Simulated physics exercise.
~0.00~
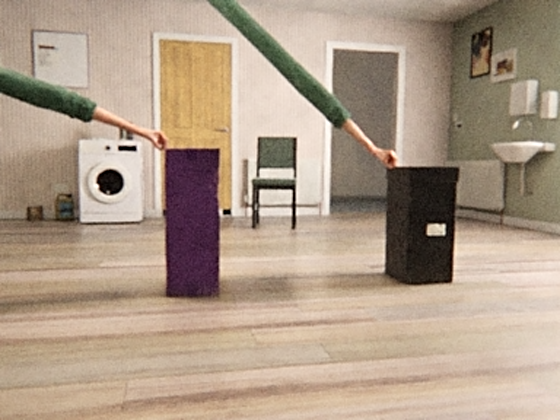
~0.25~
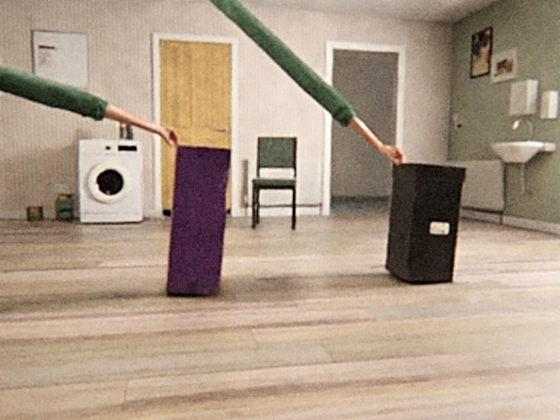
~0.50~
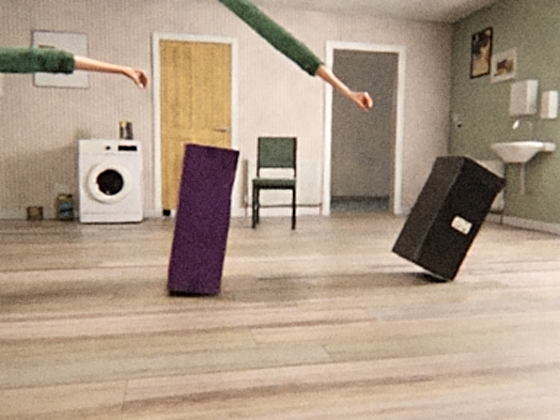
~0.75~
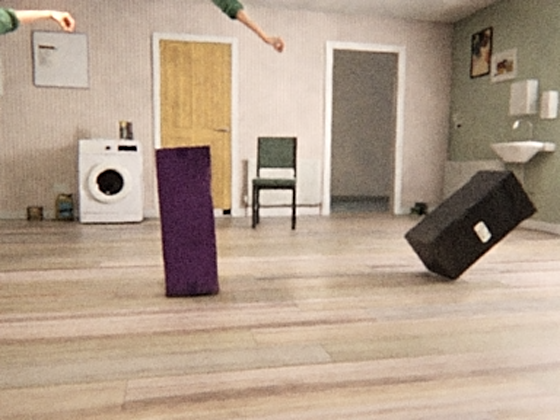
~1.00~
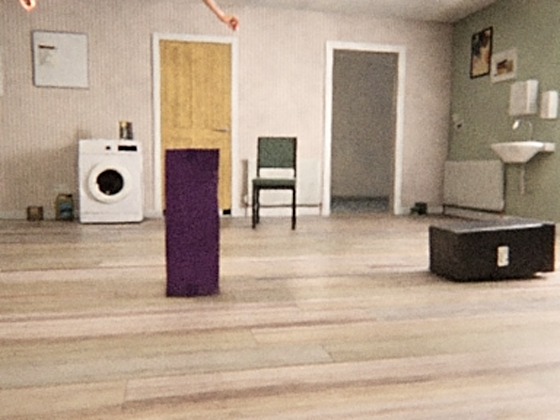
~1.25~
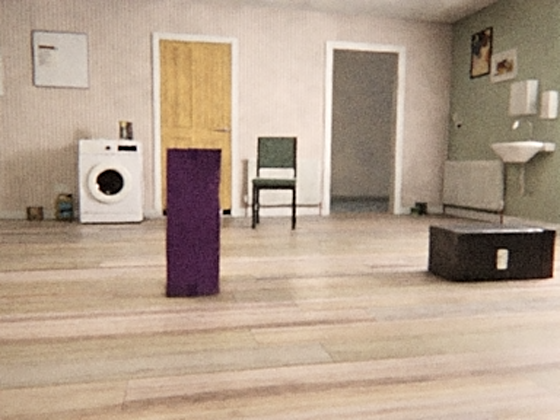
Two green-sleeved arms reach in from the upper left of a room with a pale wooden floor, seen from a fixed, low viewpoint, each with a hand on a tall box. A purple box stands left of centre and a black one at right, with a washing machine, yellow door, green chair and sink behind. The hands tip both boxes to the right, then let go and draw back. The black box keeps leaning farther right, while the purple one rocks back left past upright. Finally the black box lies on its side, and the purple box stands upright on its base.
